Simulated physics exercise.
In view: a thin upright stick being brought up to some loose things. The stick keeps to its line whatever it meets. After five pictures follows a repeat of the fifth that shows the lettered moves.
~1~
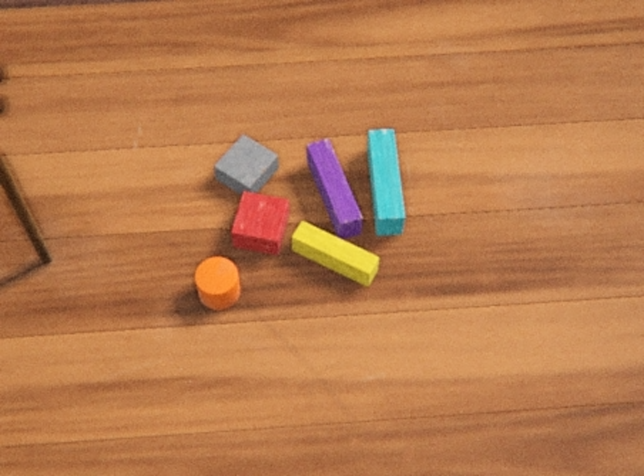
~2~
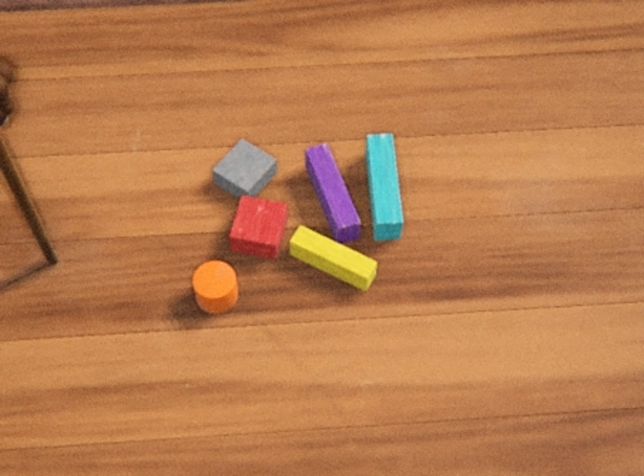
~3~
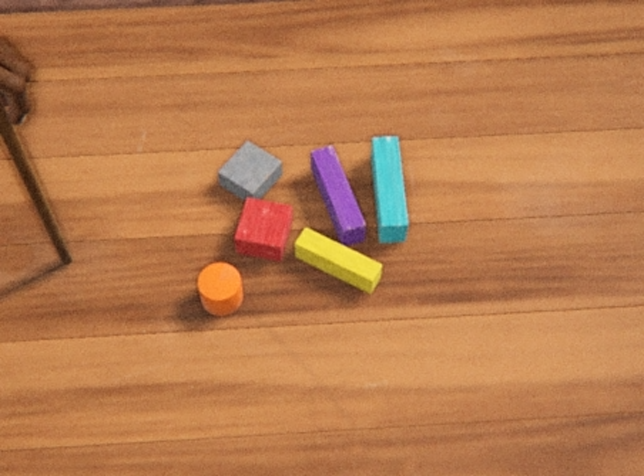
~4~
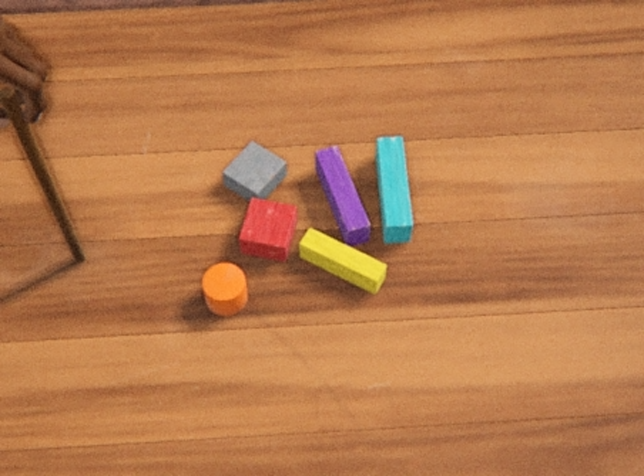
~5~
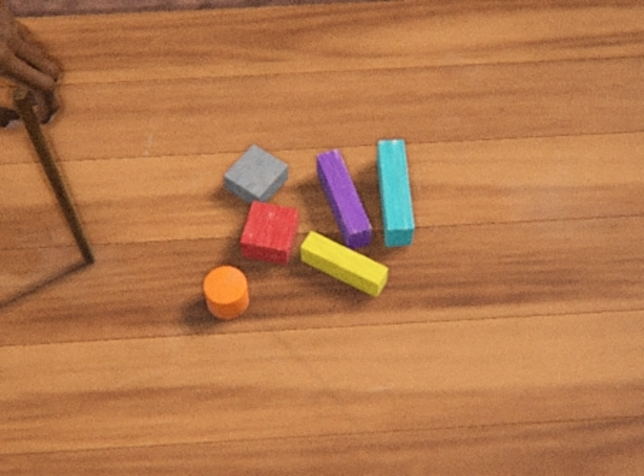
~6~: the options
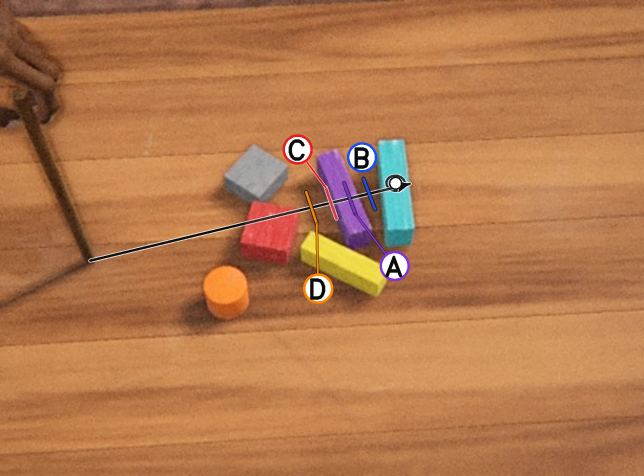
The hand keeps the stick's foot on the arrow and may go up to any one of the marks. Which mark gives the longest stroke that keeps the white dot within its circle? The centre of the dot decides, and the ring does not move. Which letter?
The farthest safe stop is A.
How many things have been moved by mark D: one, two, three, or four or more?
Two.
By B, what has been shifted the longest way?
The purple bar.
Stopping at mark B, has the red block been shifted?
Yes.
On the copy, A at (349, 198); B at (369, 194); C at (331, 203); D at (312, 208); the arrow from (90, 261) to (409, 184); the white dot at (396, 184).
On A. First, foot of the stick (185, 238).
Then, foot of the stick (278, 217); red block (288, 233); yellow bar (348, 267).
Finally, foot of the stick (349, 199); red block (295, 231); purple bar (368, 197); the dot is still in its ring.
By contrast, B shifts the dotted thing to (411, 196); C keeps the dot in but is short; D keeps the dot in but is short.
